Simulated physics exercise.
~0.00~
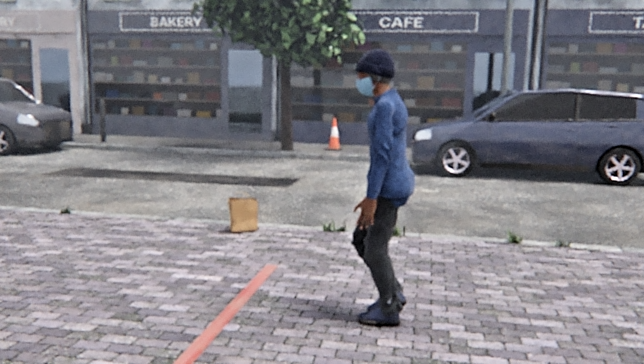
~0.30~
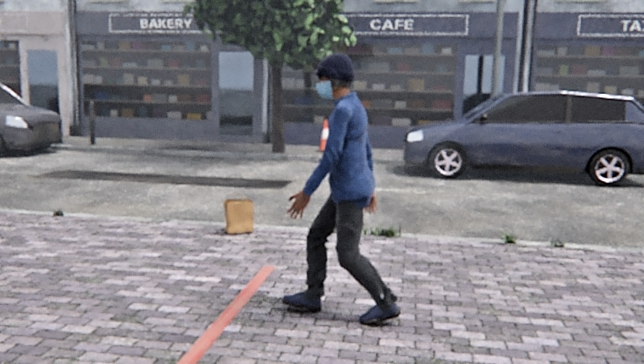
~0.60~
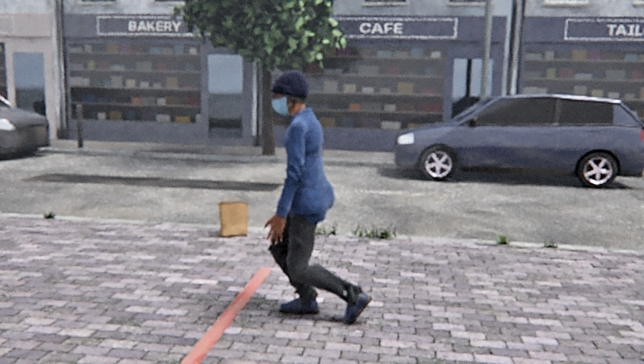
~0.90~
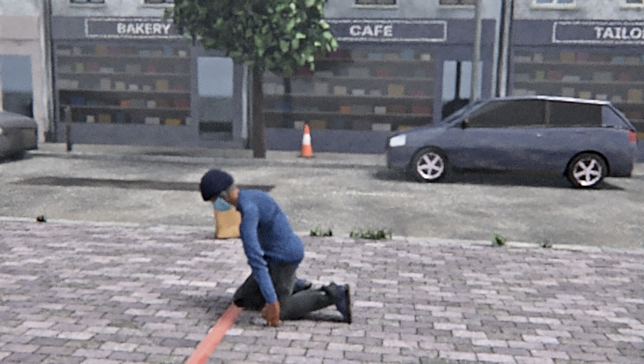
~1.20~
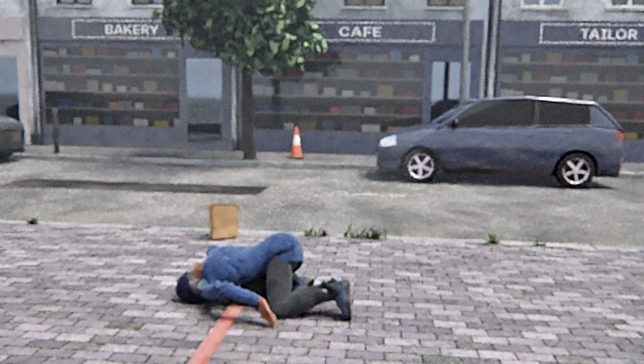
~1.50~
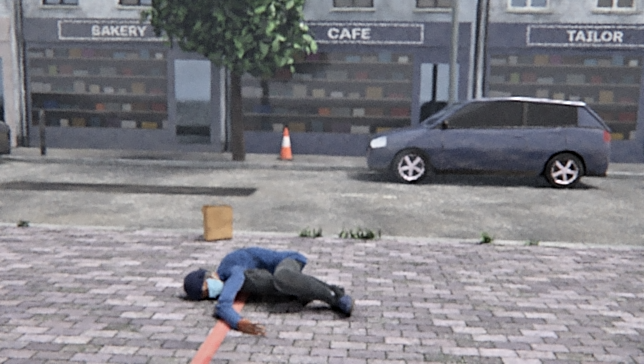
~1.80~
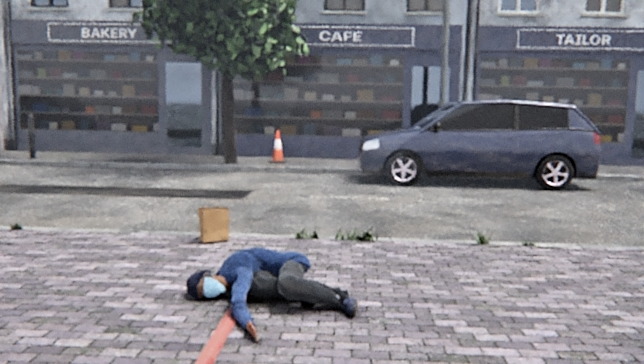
The video shows a person in a blue top, dark cap and face mask walking left towards red tape on a paved street, then sinking to the knees and collapsing onto their side, ending lying still with the head past the tape and the hips short of it.
